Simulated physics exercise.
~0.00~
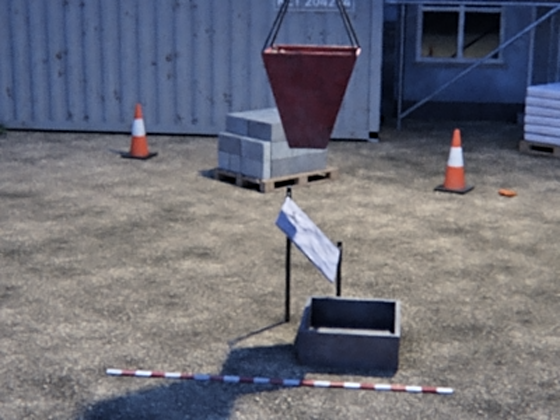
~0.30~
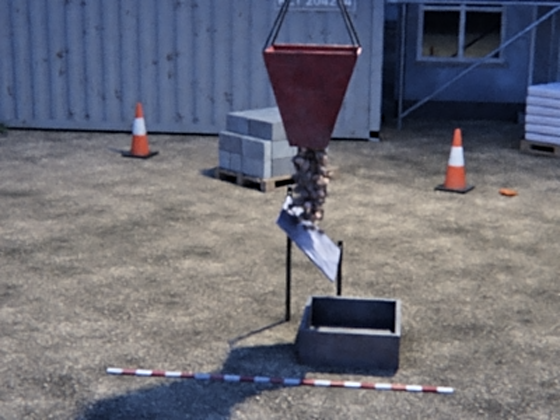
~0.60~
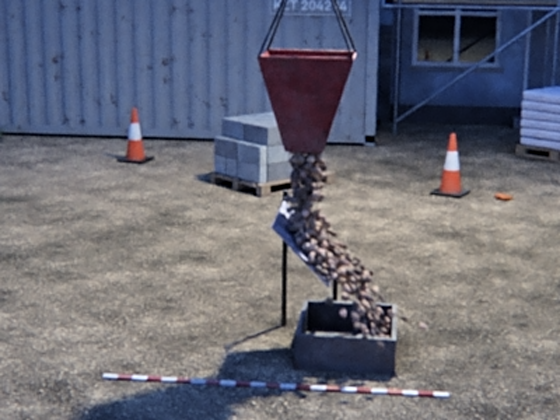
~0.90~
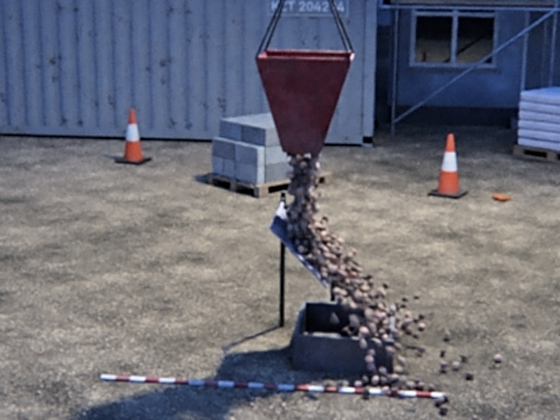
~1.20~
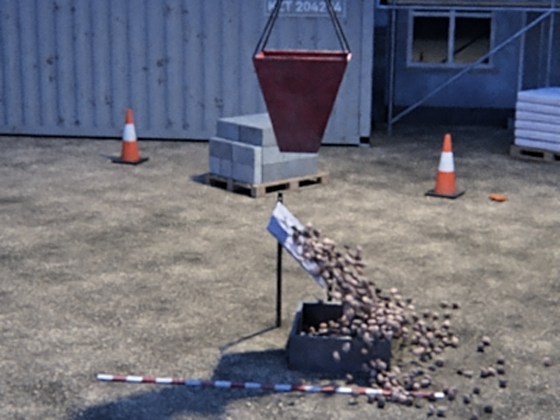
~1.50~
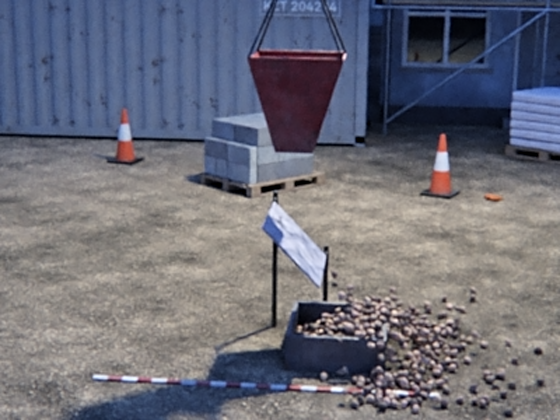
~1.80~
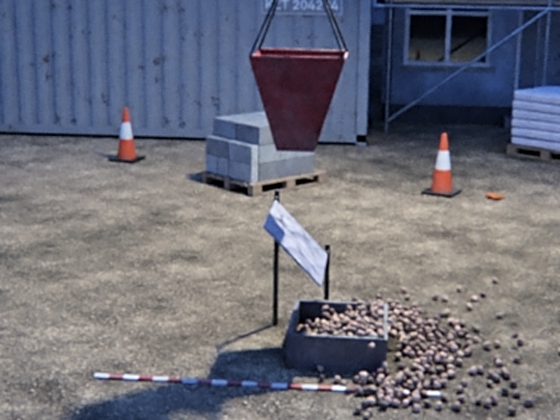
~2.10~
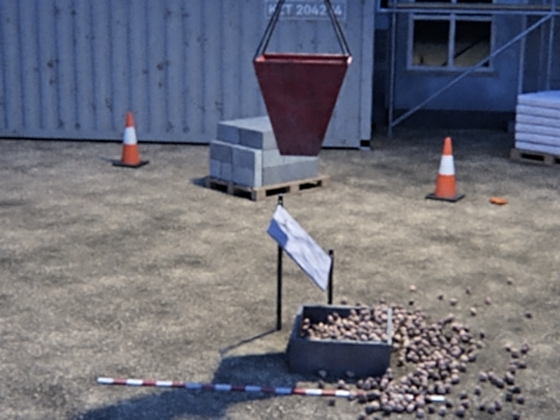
In a gravel yard seen from slightly above through a gently swaying camera, a red hopper hangs from cables before a grey container, with orange cones and a pallet of grey blocks behind. Below it stand a tilted pale plate on dark posts and an open dark grey bin, with a red and white striped staff in front. Rounded brownish cobbles pour from the hopper, strike the plate and slide down to the right into the bin. As the hopper empties, many stones spill past the right side. The last ones leave the plate, and most lie heaped in the bin, the rest scattered beside it.
